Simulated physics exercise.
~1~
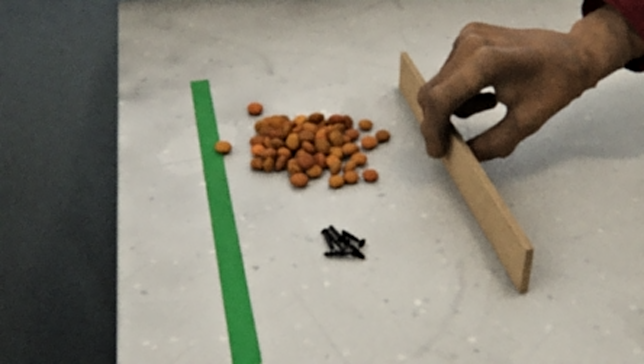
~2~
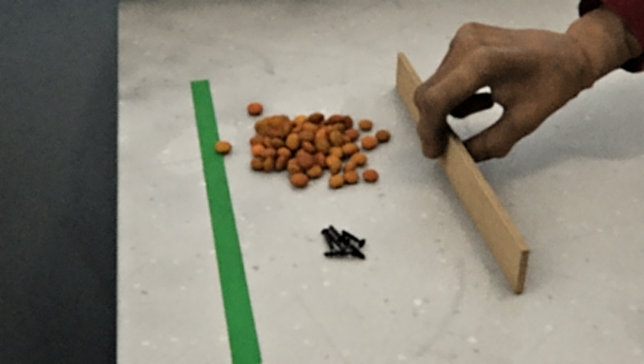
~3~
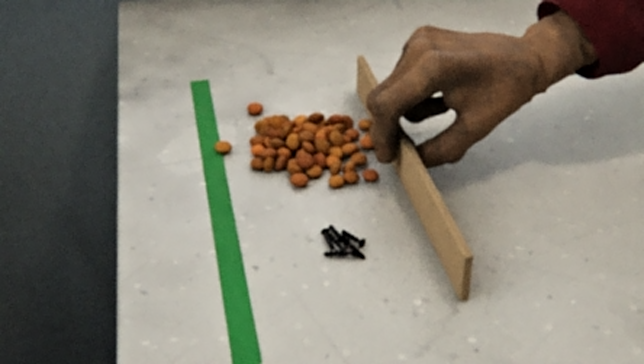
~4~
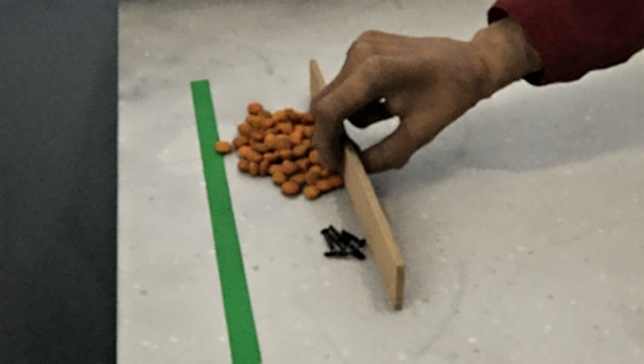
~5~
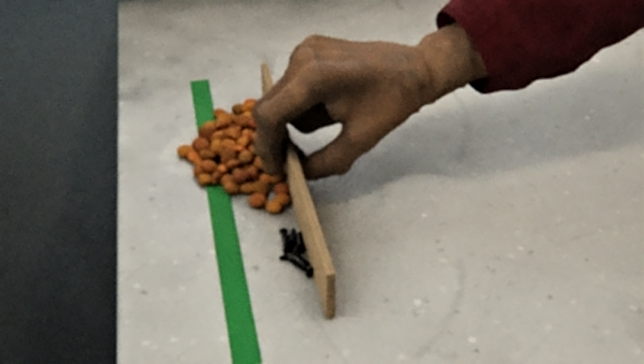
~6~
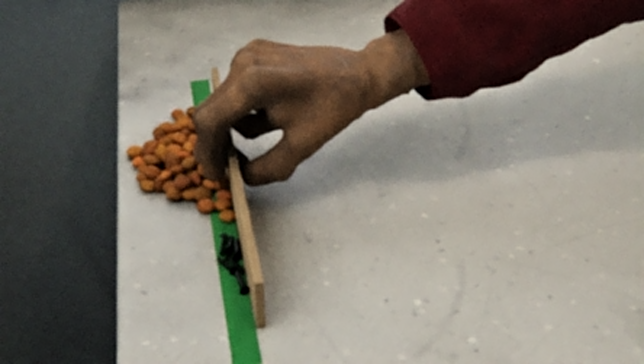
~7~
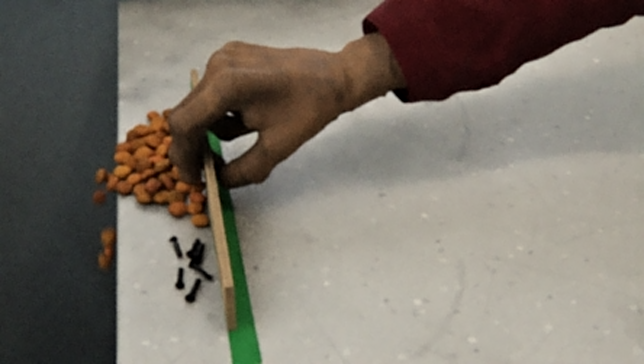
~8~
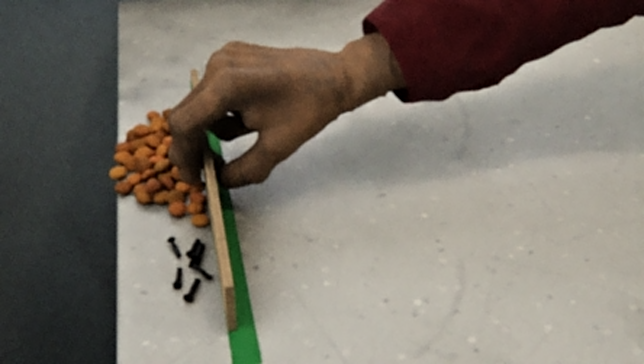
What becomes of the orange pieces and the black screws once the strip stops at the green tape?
The black screws all stay on the table. Most of the orange pieces stay heaped at the left edge, but a few drop over it.
A hand sweeping orange pieces and black screws left with a flat strip, stopping at green tape as a few orange pieces fall.
